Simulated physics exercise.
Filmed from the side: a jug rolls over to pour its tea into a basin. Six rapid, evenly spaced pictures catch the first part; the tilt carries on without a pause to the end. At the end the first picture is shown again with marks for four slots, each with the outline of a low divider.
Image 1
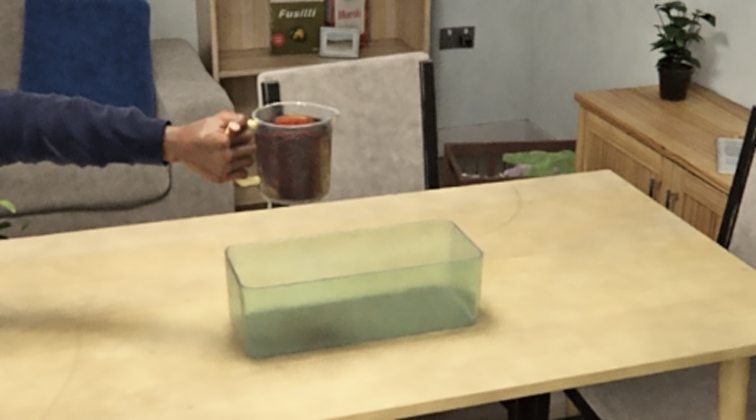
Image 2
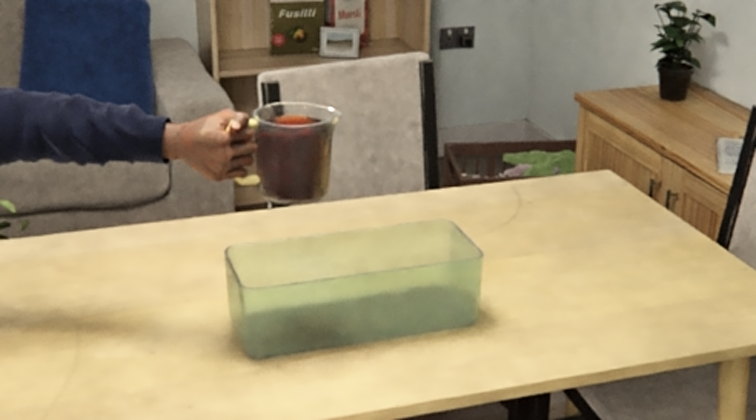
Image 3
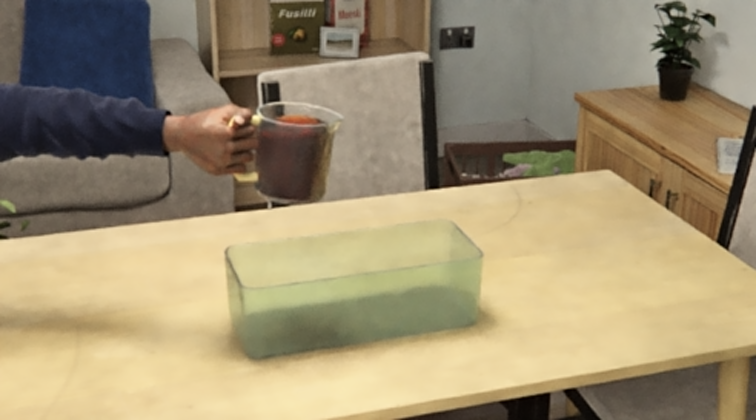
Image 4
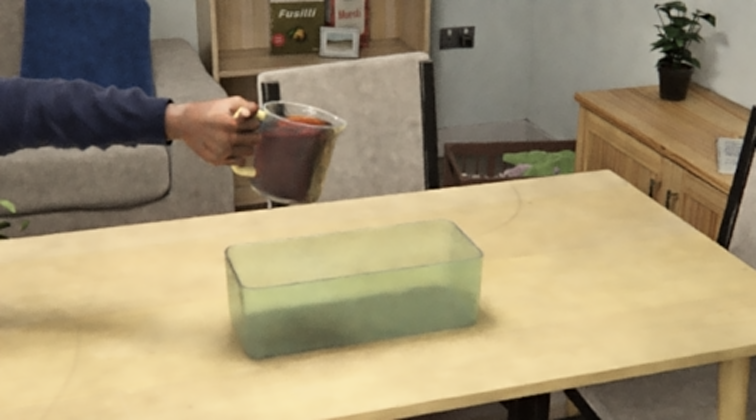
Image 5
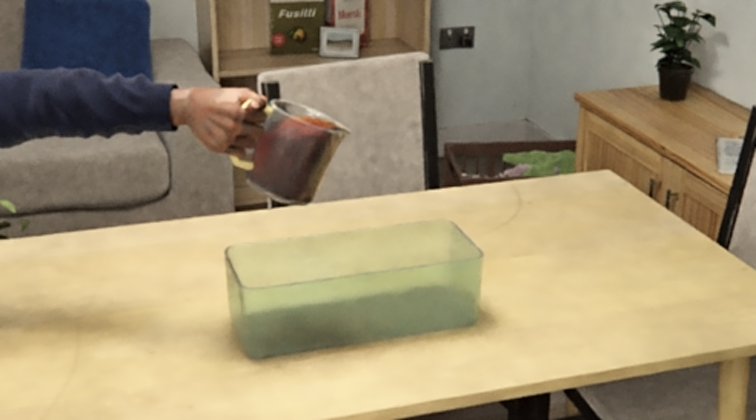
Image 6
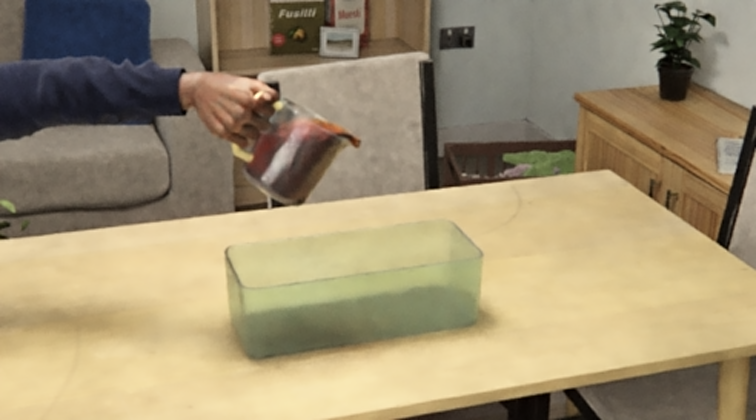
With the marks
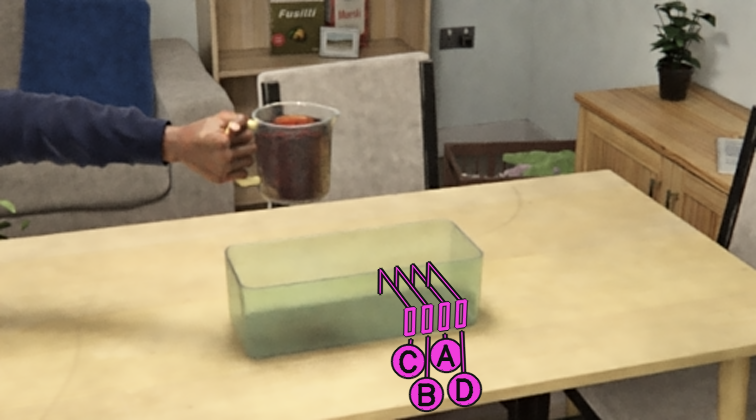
In this clip, a hand holds a clear jug of dark reddish tea above a green translucent basin on a wooden table, then gradually tilts it to the right until tea just begins to come over the lip.
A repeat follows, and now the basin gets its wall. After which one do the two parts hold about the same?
C is best.
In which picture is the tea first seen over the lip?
Picture 6.
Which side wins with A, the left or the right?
The left one.
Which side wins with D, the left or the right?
The left side.
On the marked copy, A at (445, 334); B at (428, 337); C at (410, 339); D at (461, 331).
With A, about 90 % ends left of the wall and 7 % right of it; 3 % is lost outside.
With B, about 90 % ends left of the wall and 5 % right of it; 4 % is lost outside.
With C, about 45 % ends left of the wall and 54 % right of it.
With D, about 92 % ends left of the wall and 7 % right of it.
